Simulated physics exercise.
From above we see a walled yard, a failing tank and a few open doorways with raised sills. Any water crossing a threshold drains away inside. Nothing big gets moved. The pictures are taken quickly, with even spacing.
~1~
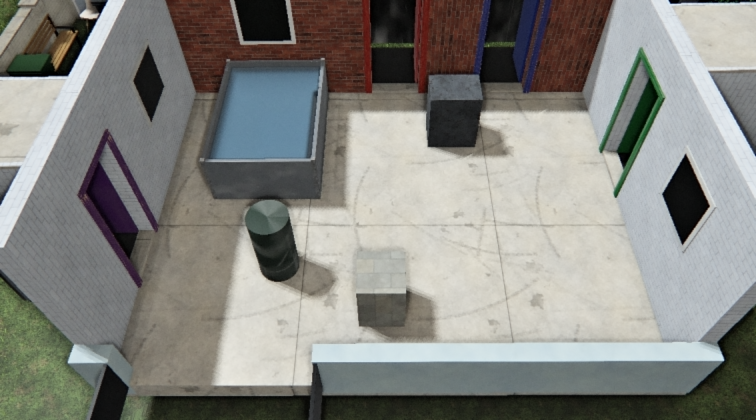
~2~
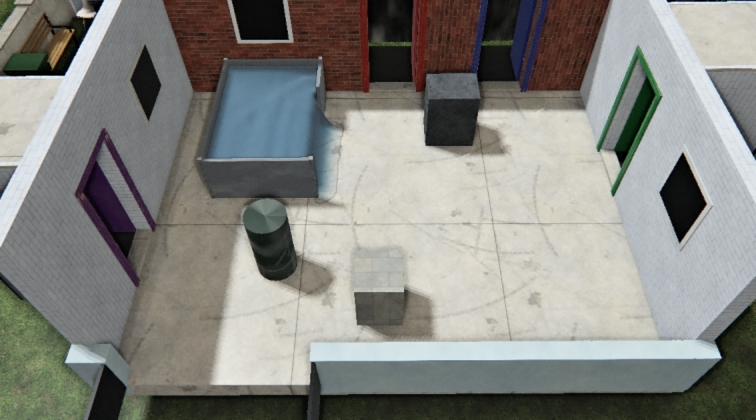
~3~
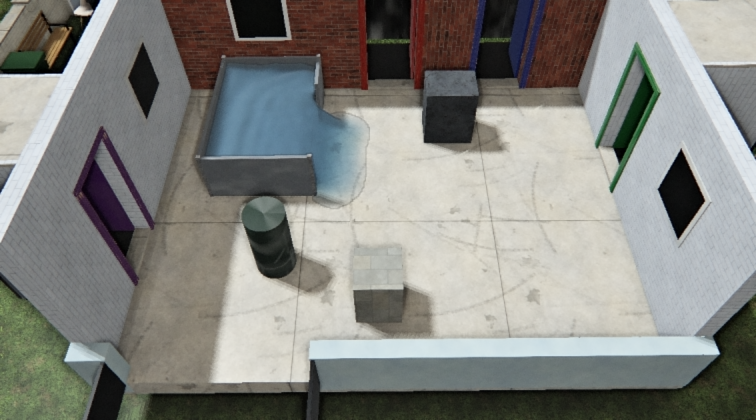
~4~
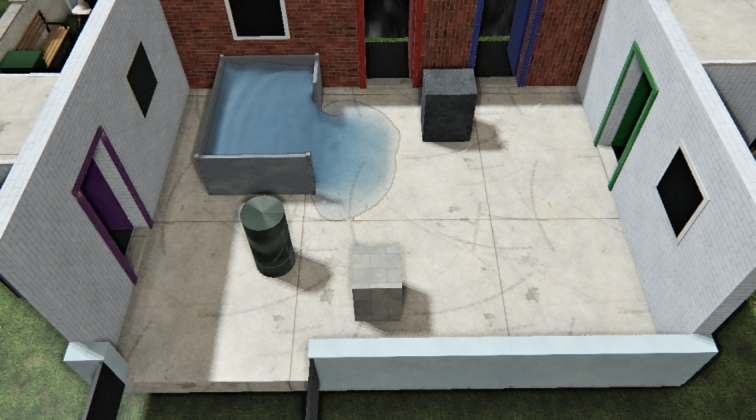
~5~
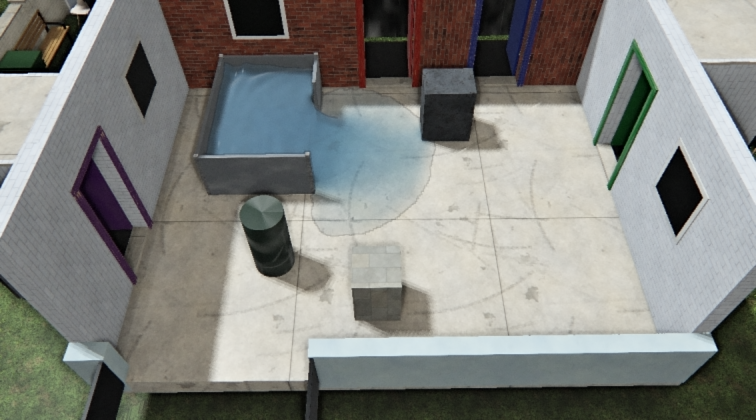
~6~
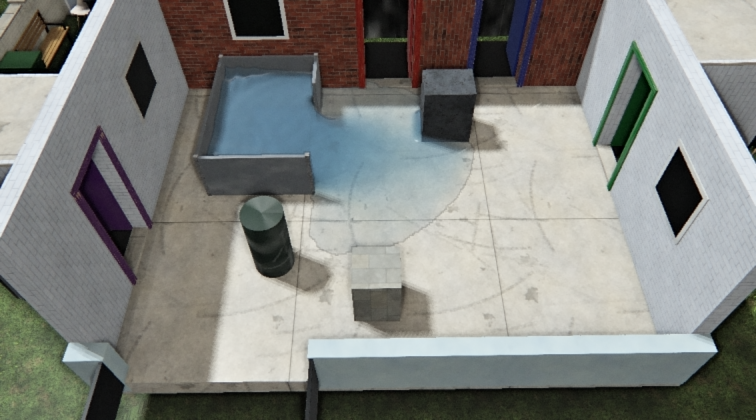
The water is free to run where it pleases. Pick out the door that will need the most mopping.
I would pick the green door.
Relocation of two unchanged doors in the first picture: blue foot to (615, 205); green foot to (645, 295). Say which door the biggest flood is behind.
Door with the most inflow: The door marked blue.
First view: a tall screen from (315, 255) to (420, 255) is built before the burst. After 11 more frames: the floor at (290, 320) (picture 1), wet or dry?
At that place: Free of water.
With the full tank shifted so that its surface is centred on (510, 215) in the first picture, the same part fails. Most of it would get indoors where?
Answer: The door marked blue.
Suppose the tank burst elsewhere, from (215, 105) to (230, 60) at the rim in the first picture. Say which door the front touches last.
The green door is last.
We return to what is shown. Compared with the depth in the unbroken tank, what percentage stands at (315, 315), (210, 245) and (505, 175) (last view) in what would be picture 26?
First spot 2 %, second 0 %, third 6 %.
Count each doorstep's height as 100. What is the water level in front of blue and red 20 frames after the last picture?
Around 90 in a hundred for the first and 240 in a hundred for the second.
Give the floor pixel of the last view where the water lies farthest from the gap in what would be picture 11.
I'd say around (608, 203).
A moment on, water covers 40 % of the floor; red door a trickle in, purple door not reached, blue door wet at the sill, nothing in, green door a trickle in.
Next, water covers 60 % of the floor; red door some in, purple door not reached, blue door a trickle in, green door a lot in.
Then, water covers 65 % of the floor; red door a lot in, purple door not reached, blue door a trickle in, green door a lot in.
Later, water covers 75 % of the floor; red door a lot in, purple door not reached, blue door a trickle in, green door a lot in.
In the end, water covers 95 % of the floor; red door a lot in, purple door wet at the sill, nothing in, blue door some in, green door a lot in; the green door has let in the most.
